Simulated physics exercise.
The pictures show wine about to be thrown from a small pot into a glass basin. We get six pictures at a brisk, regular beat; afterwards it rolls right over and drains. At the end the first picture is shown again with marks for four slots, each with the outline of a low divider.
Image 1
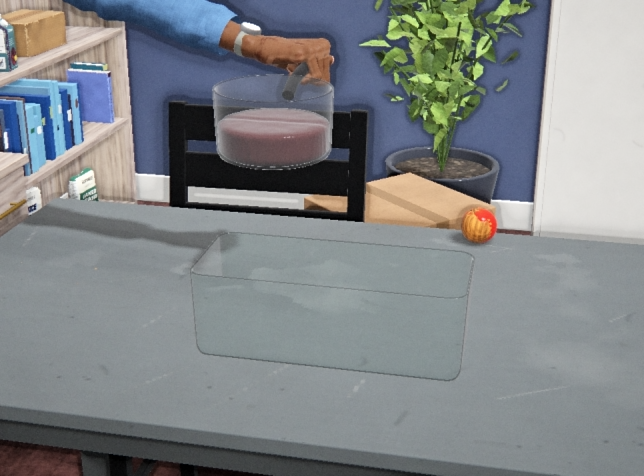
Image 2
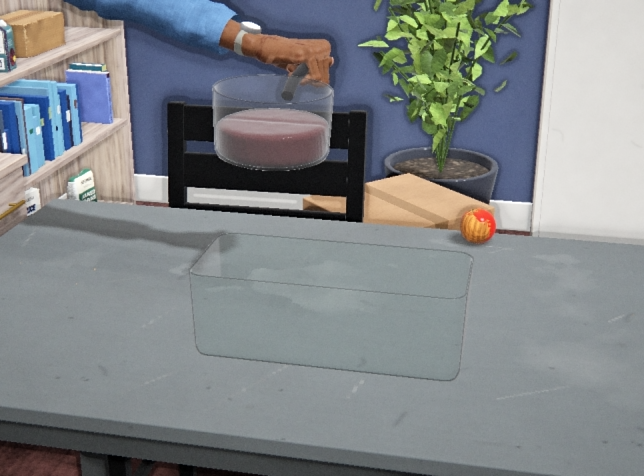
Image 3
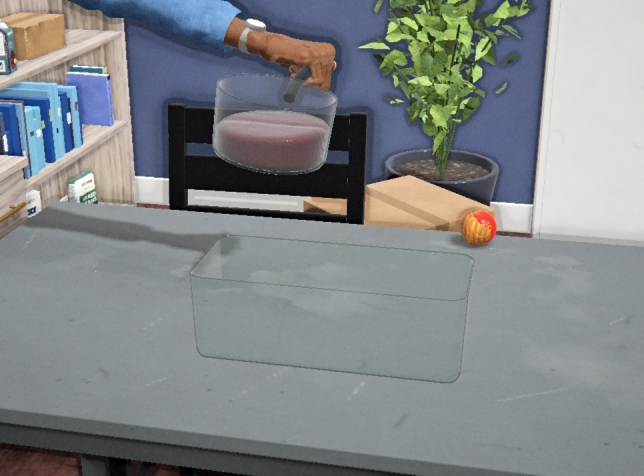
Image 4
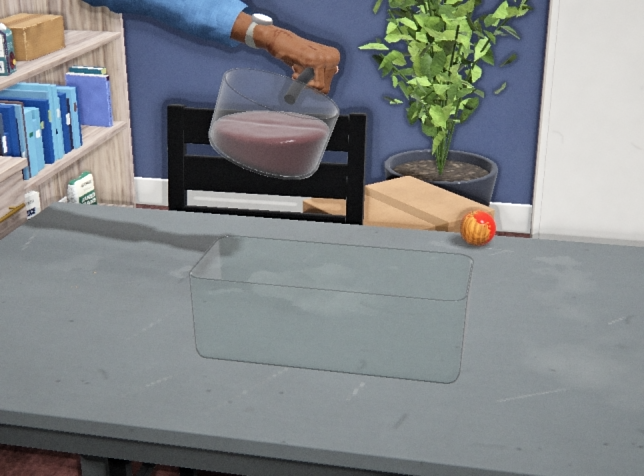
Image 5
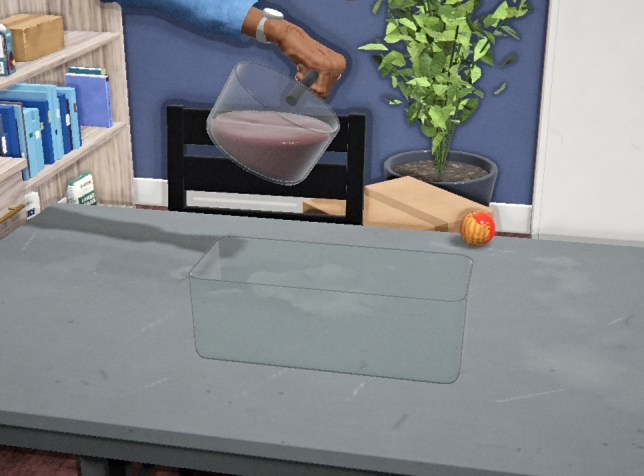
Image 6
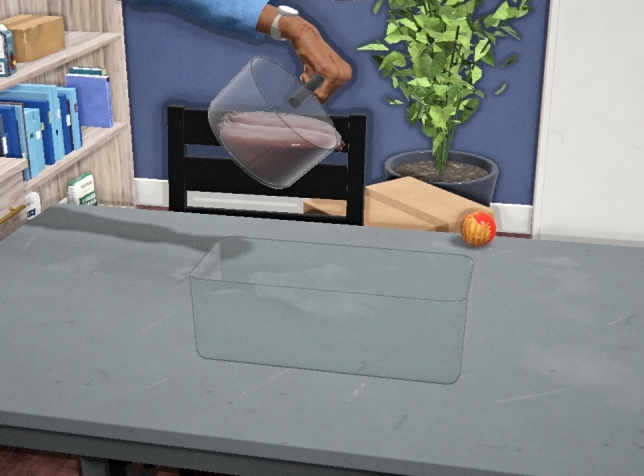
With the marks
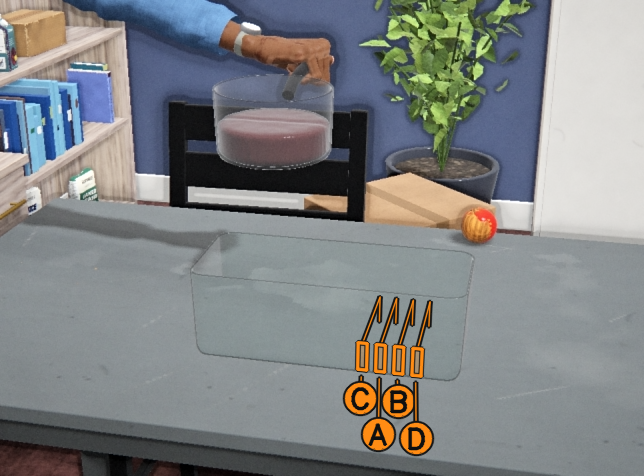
A hand in a blue sleeve with a pale wristband holds a clear pot of dusky pink liquid above a grey table, seen from slightly above by a still camera. An empty clear basin sits on the table, a red-orange ball behind it, with blue books left, a black chair and a leafy plant beyond. The hand tilts the pot rightward, slightly, then steeply, until liquid reaches its lip.
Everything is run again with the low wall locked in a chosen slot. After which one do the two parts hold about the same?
C beats the others.
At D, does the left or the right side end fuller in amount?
The left one.
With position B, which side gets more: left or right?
The left side.
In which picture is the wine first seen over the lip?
Picture 6.
On the marked copy, A at (379, 378); B at (397, 380); C at (361, 376); D at (415, 382).
For position A, about 77 % ends left of the wall and 22 % right of it.
For position B, about 92 % ends left of the wall and 6 % right of it.
For position C, about 48 % ends left of the wall and 51 % right of it.
For position D, about 92 % ends left of the wall and 7 % right of it.
